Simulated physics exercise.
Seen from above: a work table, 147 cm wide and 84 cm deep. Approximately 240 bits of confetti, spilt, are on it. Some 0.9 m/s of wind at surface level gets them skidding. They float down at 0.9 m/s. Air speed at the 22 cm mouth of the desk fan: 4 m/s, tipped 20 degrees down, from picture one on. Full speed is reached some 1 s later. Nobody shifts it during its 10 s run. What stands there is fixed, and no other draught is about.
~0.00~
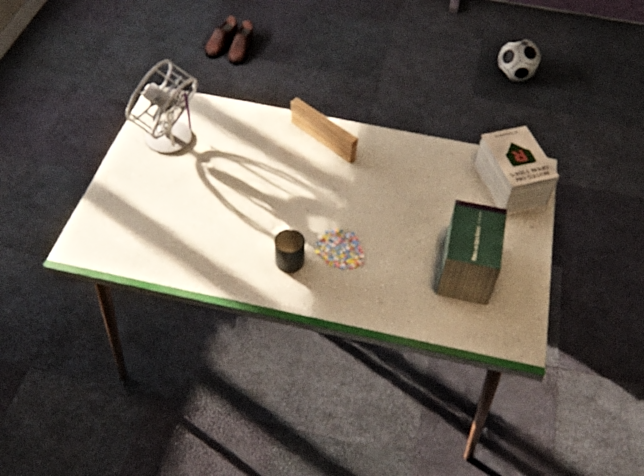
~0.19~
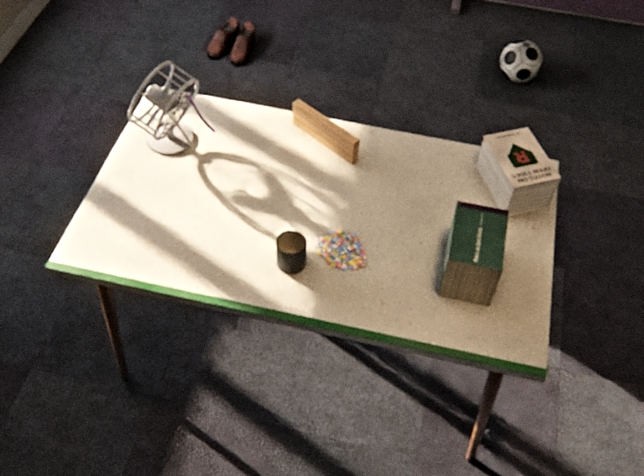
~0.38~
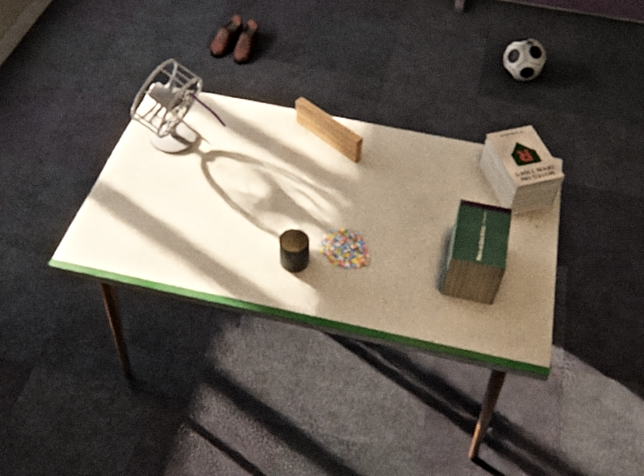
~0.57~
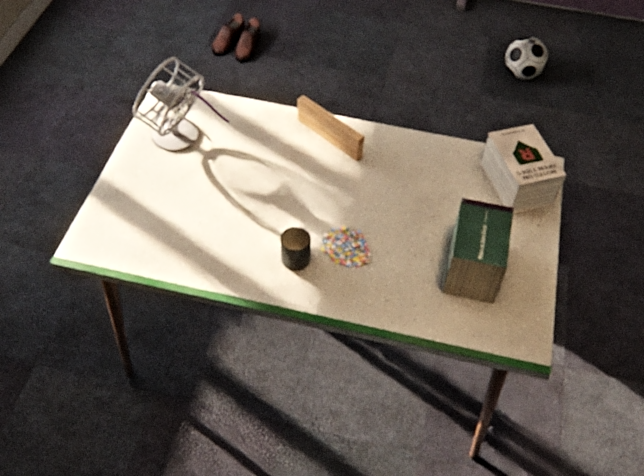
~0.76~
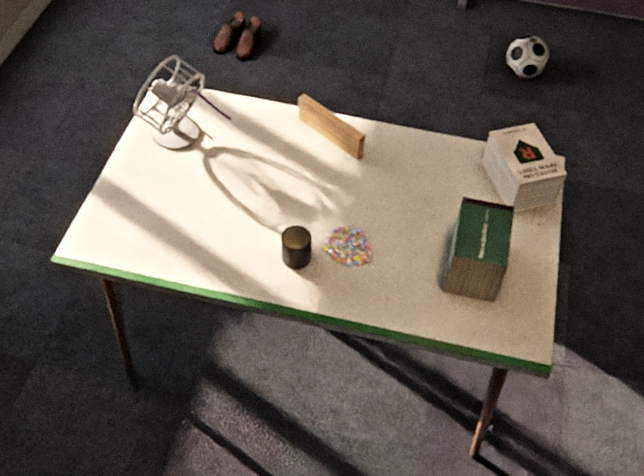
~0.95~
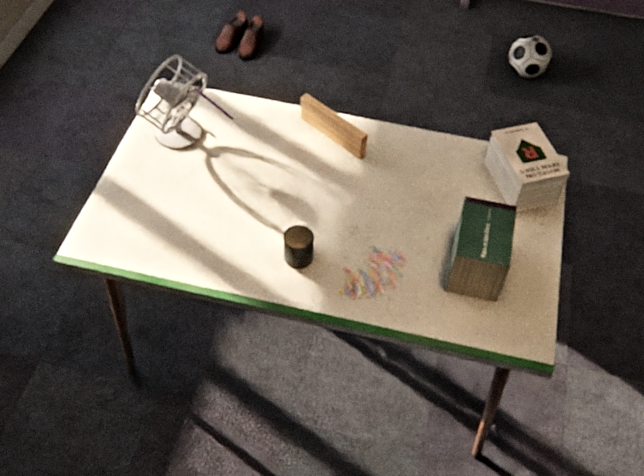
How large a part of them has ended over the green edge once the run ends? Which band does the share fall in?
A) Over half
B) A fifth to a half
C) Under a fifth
The answer is A.
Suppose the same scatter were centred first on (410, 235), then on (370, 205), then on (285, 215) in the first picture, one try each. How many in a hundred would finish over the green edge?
Going through the three spots in order, you'd get 40 percent, 10 percent and 100 percent.
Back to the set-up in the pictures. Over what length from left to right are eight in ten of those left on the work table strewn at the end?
Roughly 10 cm.
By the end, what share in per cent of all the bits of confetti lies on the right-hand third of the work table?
1 %.
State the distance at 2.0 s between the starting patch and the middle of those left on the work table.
Around 25 cm from the start.
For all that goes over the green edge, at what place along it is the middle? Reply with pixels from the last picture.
Median crossing, approx. (408, 341).
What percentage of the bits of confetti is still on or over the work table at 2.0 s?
I'd say some 20 % at that moment.
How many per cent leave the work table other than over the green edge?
Estimate: Near 0 %.
After 2.0 s, 15 % are on the move or not yet settled, 80 % are over the green edge; the middle of those still in play is near (351, 315).
After 3.2 s, 10 % are on the move or not yet settled, 82 % are over the green edge; the middle of those still in play is near (351, 315).
After 5.5 s, 9 % are on the move or not yet settled, 82 % are over the green edge; the middle of those still in play is near (351, 315).
After 10.0 s, at the end, 83 % are over the green edge; the middle of those still in play is near (351, 315).
